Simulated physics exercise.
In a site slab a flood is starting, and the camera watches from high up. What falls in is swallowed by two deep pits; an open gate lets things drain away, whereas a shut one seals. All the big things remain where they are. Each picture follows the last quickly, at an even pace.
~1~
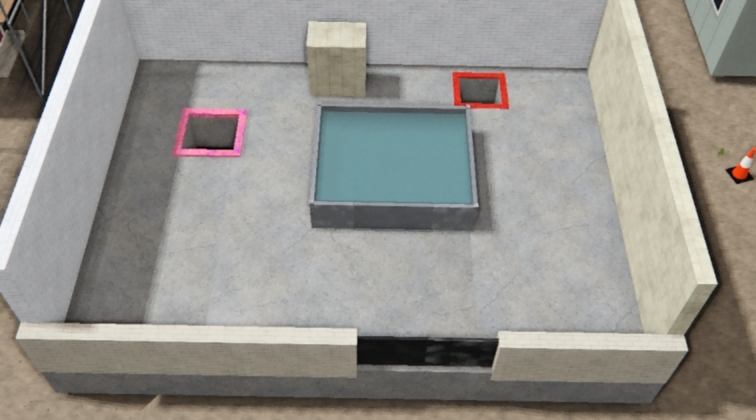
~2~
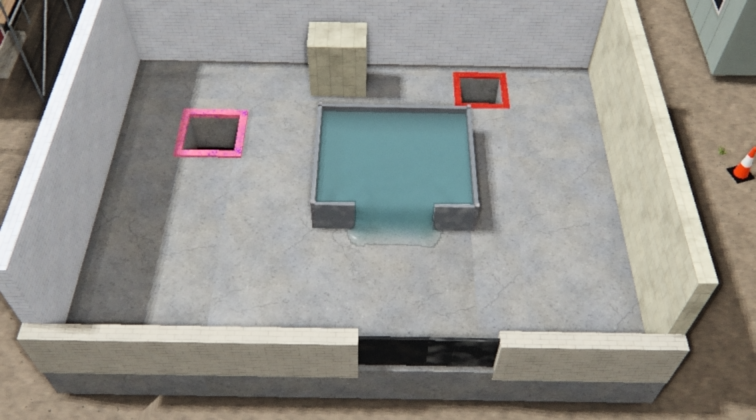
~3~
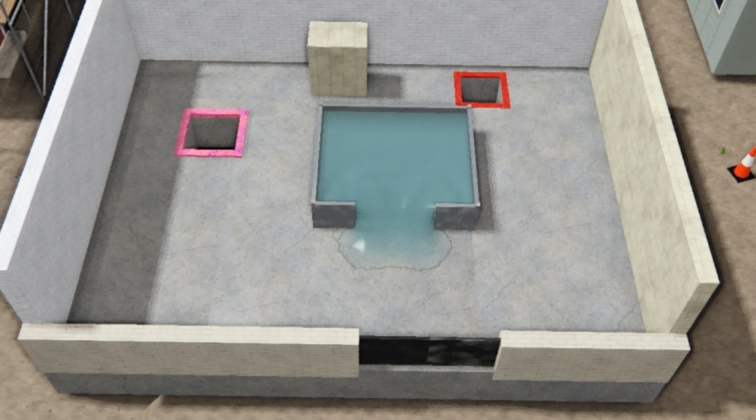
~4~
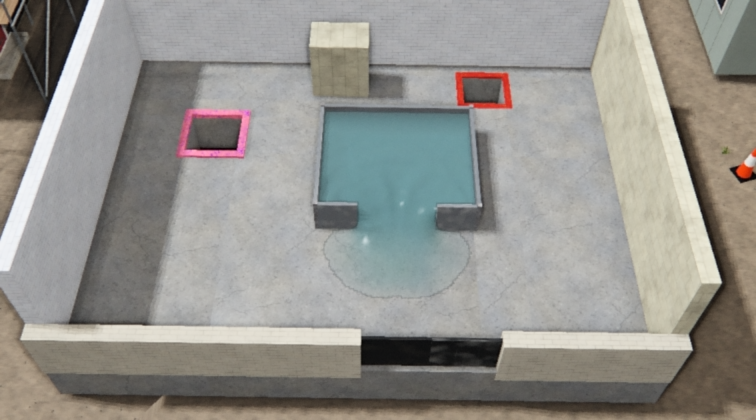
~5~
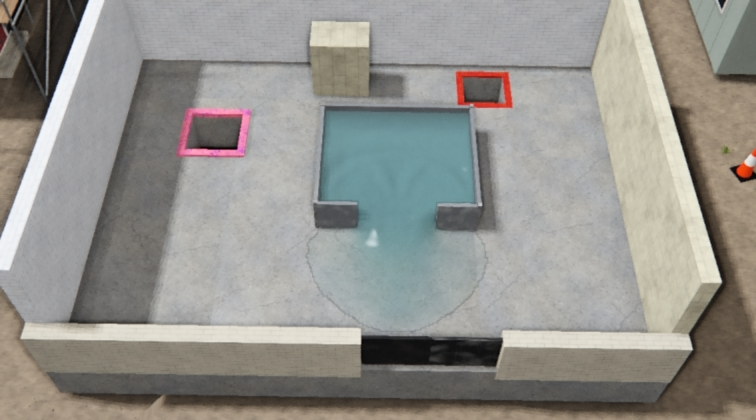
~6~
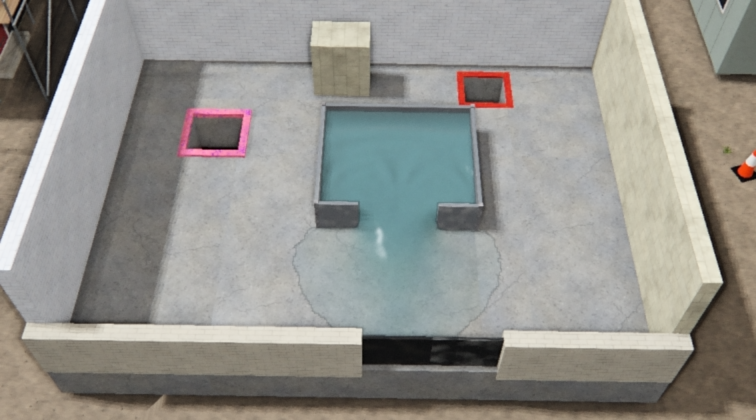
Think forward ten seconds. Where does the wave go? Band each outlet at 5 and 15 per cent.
At the end, the gate is going to fail to get to five per cent; the pink pit is going to fail to get to five per cent; the red pit is going to fail to land outside five to fifteen per cent.
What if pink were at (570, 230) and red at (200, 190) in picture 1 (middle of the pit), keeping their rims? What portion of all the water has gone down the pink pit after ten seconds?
Pink: 10 %.
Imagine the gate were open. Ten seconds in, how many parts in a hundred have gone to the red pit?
Red pit, per cent: 0.
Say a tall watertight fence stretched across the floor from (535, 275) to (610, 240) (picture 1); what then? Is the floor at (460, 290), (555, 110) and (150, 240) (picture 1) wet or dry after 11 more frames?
Going one after another, I'd say reached by the flood, then kept clear of the flood, then kept clear of the flood.
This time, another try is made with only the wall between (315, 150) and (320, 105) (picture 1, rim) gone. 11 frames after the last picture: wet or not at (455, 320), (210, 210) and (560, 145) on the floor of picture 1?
Going point by point: Left unwetted, waterlogged, left unwetted.
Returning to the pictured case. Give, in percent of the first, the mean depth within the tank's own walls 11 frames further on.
Estimate: Around 60 per cent.
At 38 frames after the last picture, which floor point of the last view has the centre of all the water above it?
It is around (380, 235).
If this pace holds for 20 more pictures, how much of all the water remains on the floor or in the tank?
I'd put it at about 100 per cent.
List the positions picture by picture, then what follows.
In the first picture, the tank at (394, 156) is whole and still.
In the second picture, the front is at (436, 235), out from the gap at (394, 219).
In the third picture, the front is at (430, 263), out from the gap at (395, 220).
In the fourth picture, the front is at (429, 291), out from the gap at (396, 221).
In the fifth picture, water pours out at (397, 220) and has run to (414, 325).
In the sixth picture, the front is at a hidden place, out from the gap at (398, 220).
A moment on, water covers 15 % of the floor; the gate 0 %, the pink pit 0 %, the red pit 0 %.
Next, water covers 25 % of the floor; the gate 0 %, the pink pit 0 %, the red pit 0 %.
Then, water covers 40 % of the floor; the gate 0 %, the pink pit 0 %, the red pit 0 %.
Later, water covers 70 % of the floor; the gate 0 %, the pink pit 0 %, the red pit 0 %.
In the end, water covers 90 % of the floor; the gate 0 %, the pink pit 1 %, the red pit 7 %.
